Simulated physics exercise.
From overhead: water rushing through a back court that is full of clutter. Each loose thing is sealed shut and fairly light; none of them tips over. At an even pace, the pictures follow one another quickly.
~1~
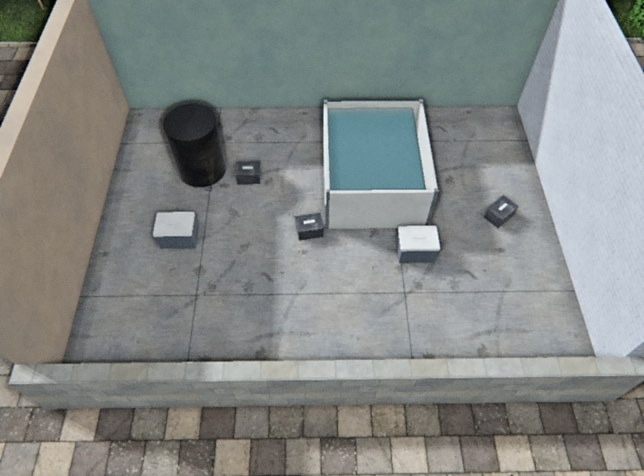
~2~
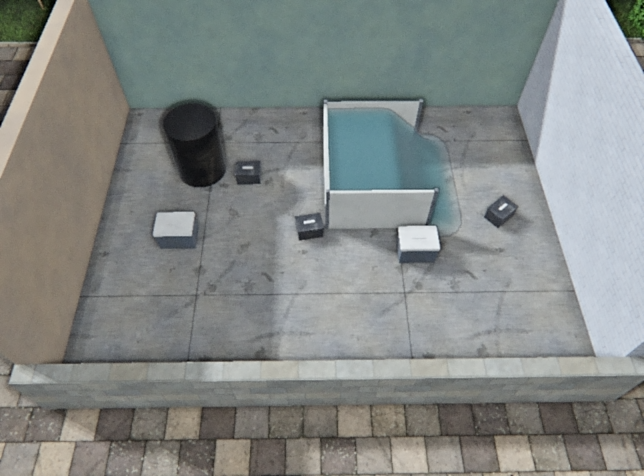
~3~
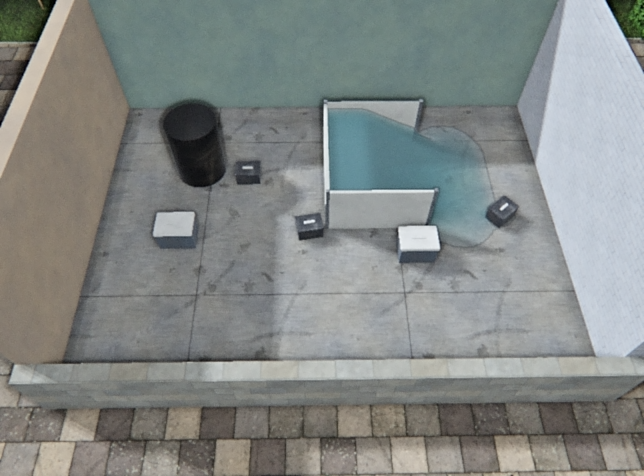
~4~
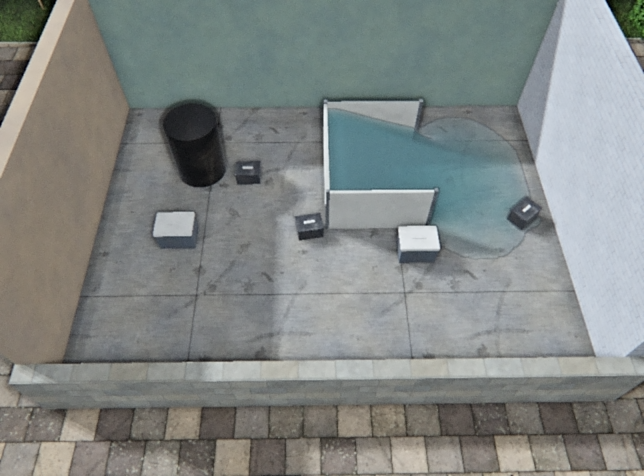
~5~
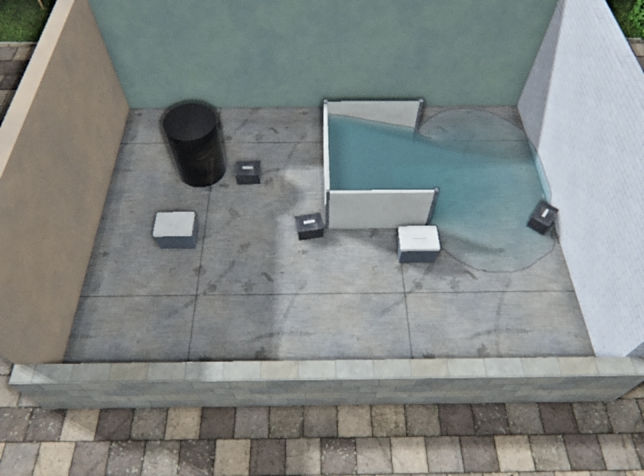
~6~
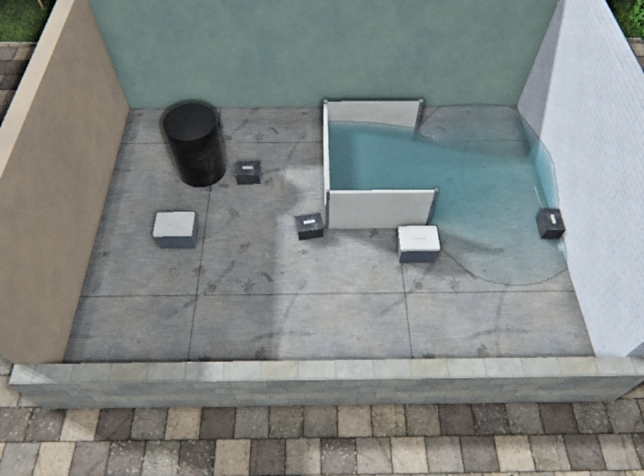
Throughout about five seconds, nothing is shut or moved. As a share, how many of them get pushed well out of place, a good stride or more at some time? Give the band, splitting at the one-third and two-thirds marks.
Share: Fewer than a third.
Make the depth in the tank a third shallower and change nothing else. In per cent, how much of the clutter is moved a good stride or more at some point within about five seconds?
20 per cent.
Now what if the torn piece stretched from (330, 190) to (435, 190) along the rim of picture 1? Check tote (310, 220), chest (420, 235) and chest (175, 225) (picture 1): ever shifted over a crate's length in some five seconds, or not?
In turn: Under that, swept aside, never so far.
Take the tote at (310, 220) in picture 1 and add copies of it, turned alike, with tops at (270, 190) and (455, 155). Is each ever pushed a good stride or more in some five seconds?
Result by copy: Didn't cover it; covered it.
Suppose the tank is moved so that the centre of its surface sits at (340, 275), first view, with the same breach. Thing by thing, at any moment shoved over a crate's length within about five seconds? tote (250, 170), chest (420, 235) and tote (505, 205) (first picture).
In that order: Not that far, shifted that much, that far or more.
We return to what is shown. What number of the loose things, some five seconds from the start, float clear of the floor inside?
I make it 1.
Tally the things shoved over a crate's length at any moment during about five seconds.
The total is 1.
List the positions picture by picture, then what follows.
In the first picture, a tote at (503, 207) rests on the ground; a tote at (248, 168), on the bottom; 0 of 5 have shifted.
In the second picture, a tote at (503, 207), on the bottom; a tote at (248, 168), on the bottom; 0 of 5 have shifted.
In the third picture, a tote at (504, 207), on the bottom; a tote at (248, 168) rests on the ground; 0 of 5 have shifted.
In the fourth picture, a tote at (527, 209), on the bottom, a stride from its start; a tote at (248, 168), on the bottom; 1 of 5 have shifted.
In the fifth picture, a tote at (545, 213), on the bottom, a stride from its start; a tote at (248, 168) rests on the ground; 1 of 5 have shifted.
In the sixth picture, a tote at (553, 219), afloat, a stride from its start; a tote at (248, 168), on the bottom; 1 of 5 have shifted.
A moment on, 1 of 5 are well off their spots; 1 afloat.
Next, 1 of 5 are well off their spots; 1 afloat.
Later, 1 of 5 are well off their spots; 1 afloat.
In the end, 1 of 5 are well off their spots, and 1 have been at some point; 1 afloat.
